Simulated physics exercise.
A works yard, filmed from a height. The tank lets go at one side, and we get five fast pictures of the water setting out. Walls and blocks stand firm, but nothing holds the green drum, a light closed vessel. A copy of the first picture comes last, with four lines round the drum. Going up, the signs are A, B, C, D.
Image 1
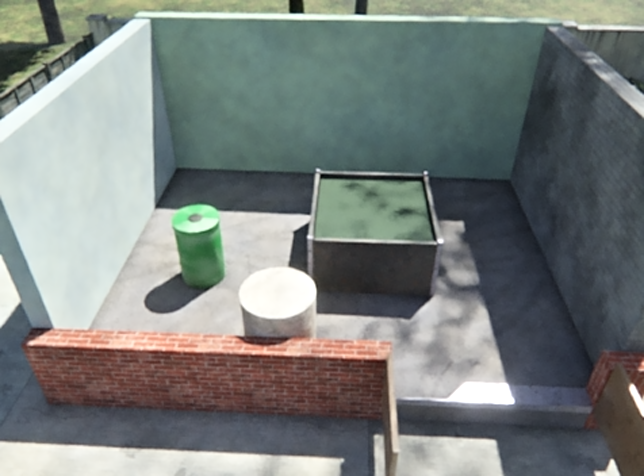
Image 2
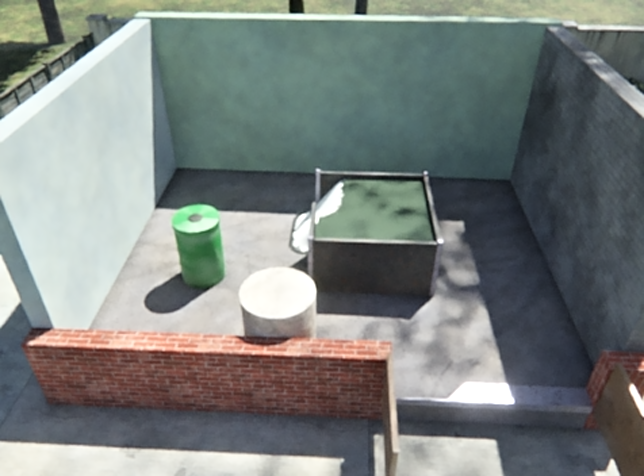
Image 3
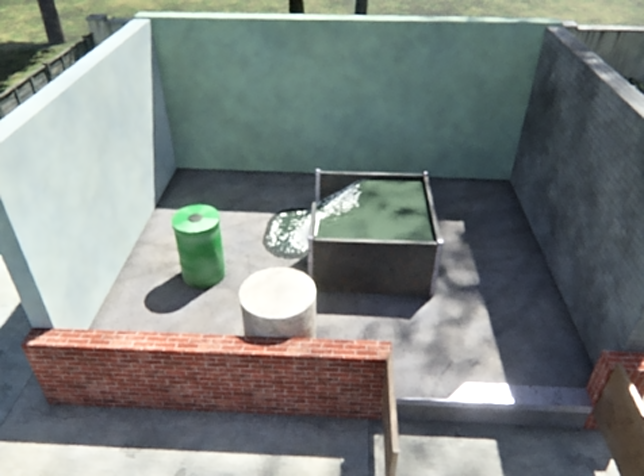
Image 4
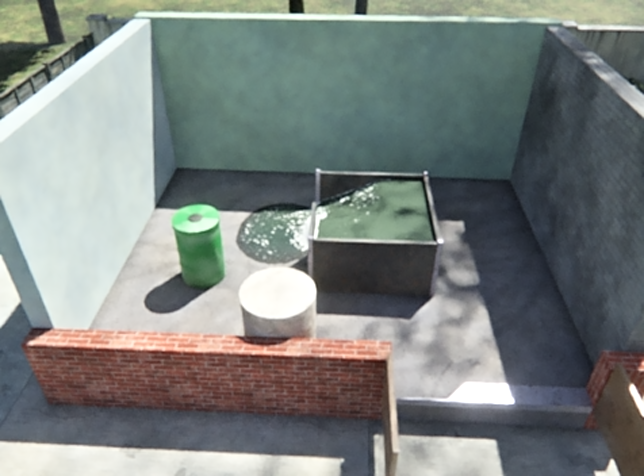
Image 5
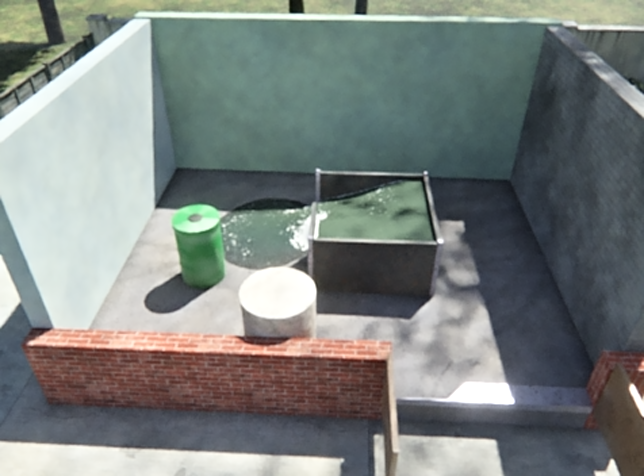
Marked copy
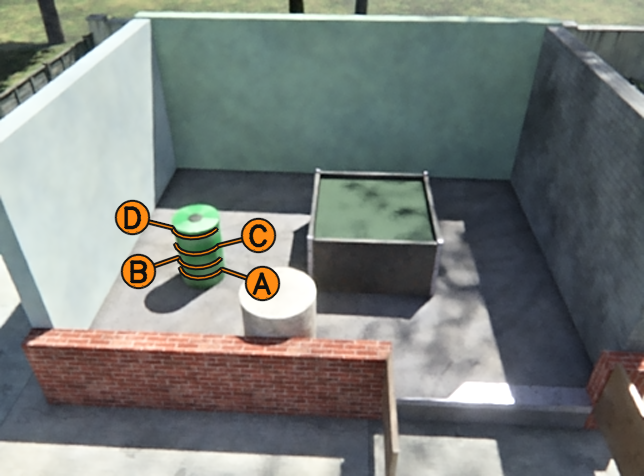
In a walled works yard seen from above, green water pours over the left side of a full square tank, splashes white onto the concrete, and spreads leftward in a widening pool that reaches the green drum.
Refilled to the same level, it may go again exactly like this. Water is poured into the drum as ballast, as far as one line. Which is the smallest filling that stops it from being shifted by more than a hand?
That is line A.
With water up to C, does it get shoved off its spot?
No, that is safe.
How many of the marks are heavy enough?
All four.
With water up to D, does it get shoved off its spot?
No, that is safe.
In orange, A at (197, 278); B at (195, 267); C at (193, 254); D at (190, 237); from the bottom up A, B, C, D.
For line A, it does not move.
For line B, it does not move.
For line C, it does not move.
For line D, it does not move.
